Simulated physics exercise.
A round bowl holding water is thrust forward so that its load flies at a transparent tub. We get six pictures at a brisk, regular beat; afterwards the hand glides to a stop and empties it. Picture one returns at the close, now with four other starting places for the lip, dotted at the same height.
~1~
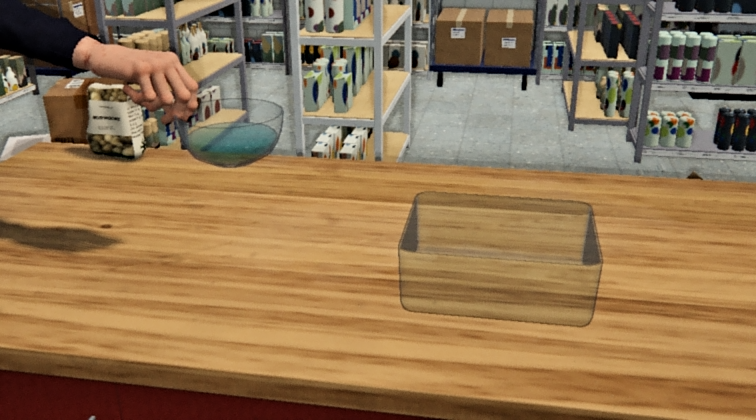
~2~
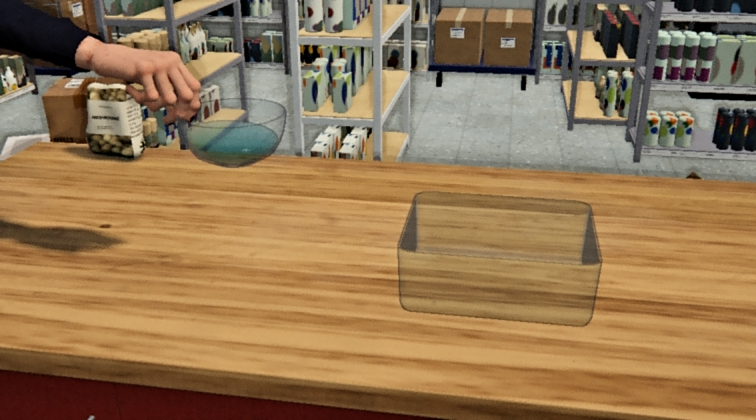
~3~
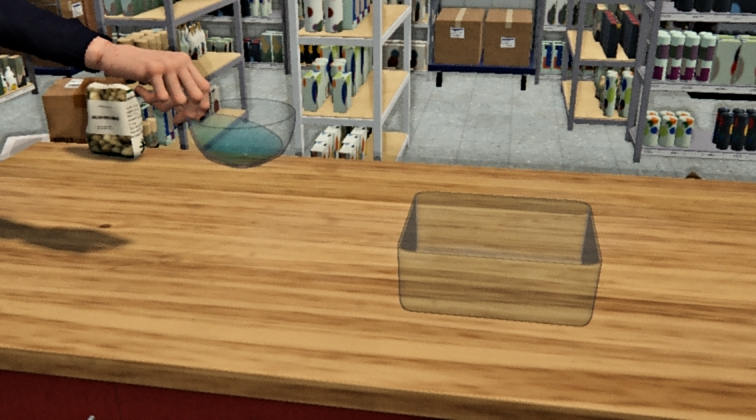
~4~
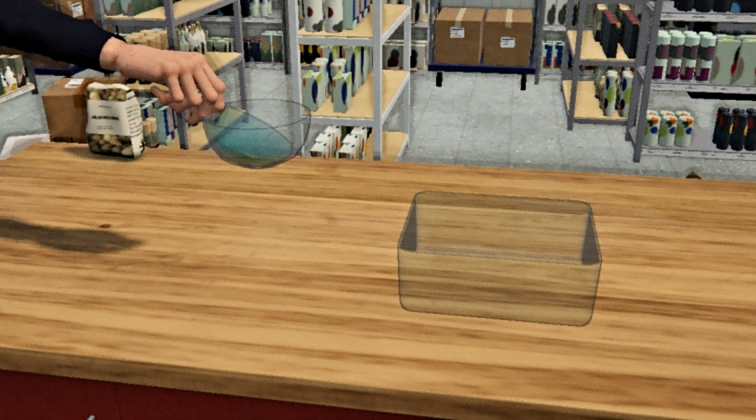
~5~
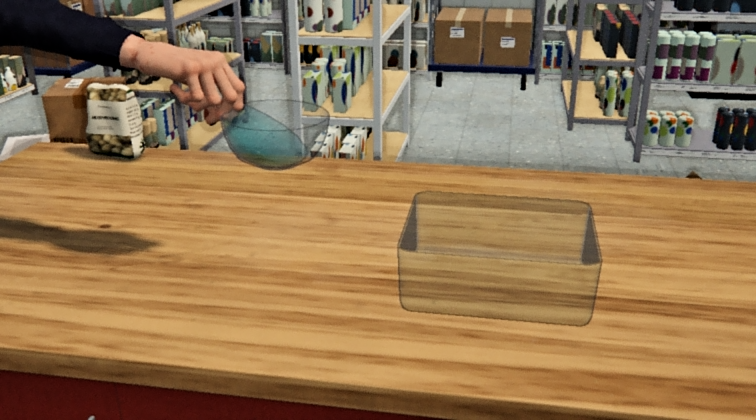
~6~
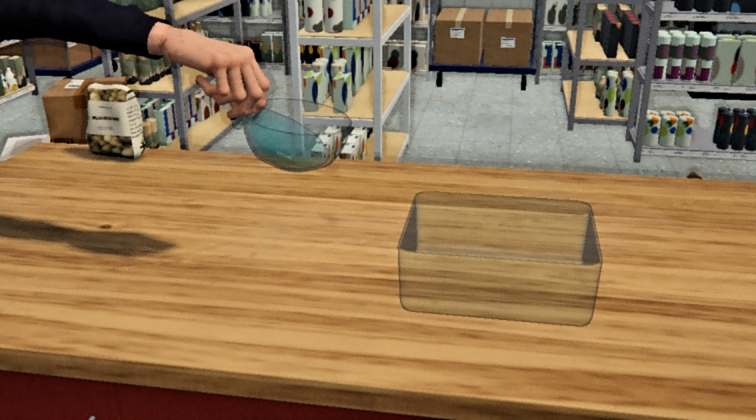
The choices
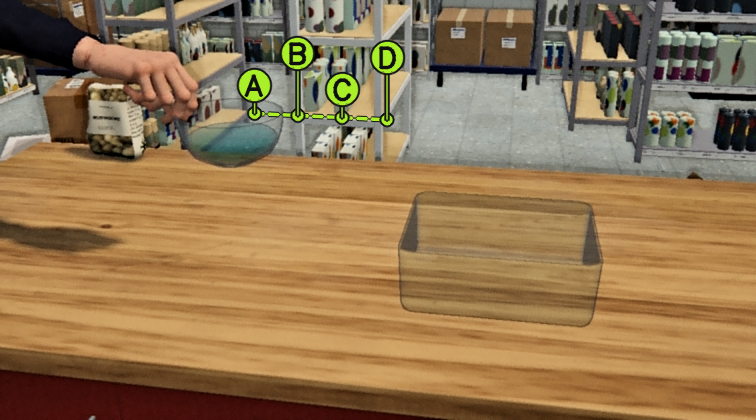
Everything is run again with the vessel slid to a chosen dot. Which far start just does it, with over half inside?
That is place A.
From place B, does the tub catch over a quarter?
Yes, it does.
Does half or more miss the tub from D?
No, that is safe.
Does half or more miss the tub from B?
No.
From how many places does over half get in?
All of them.
In lime, A at (254, 113); B at (297, 115); C at (342, 117); D at (387, 119).
Choosing A, about 61 % lands in the tub, 33 % falls short and 6 % goes beside or beyond.
Choosing B, about 85 % lands in the tub, 12 % falls short and 3 % goes beside or beyond.
Choosing C, about 87 % lands in the tub, 5 % falls short and 8 % goes beside or beyond.
Choosing D, about 65 % lands in the tub, 3 % falls short and 33 % goes beside or beyond.
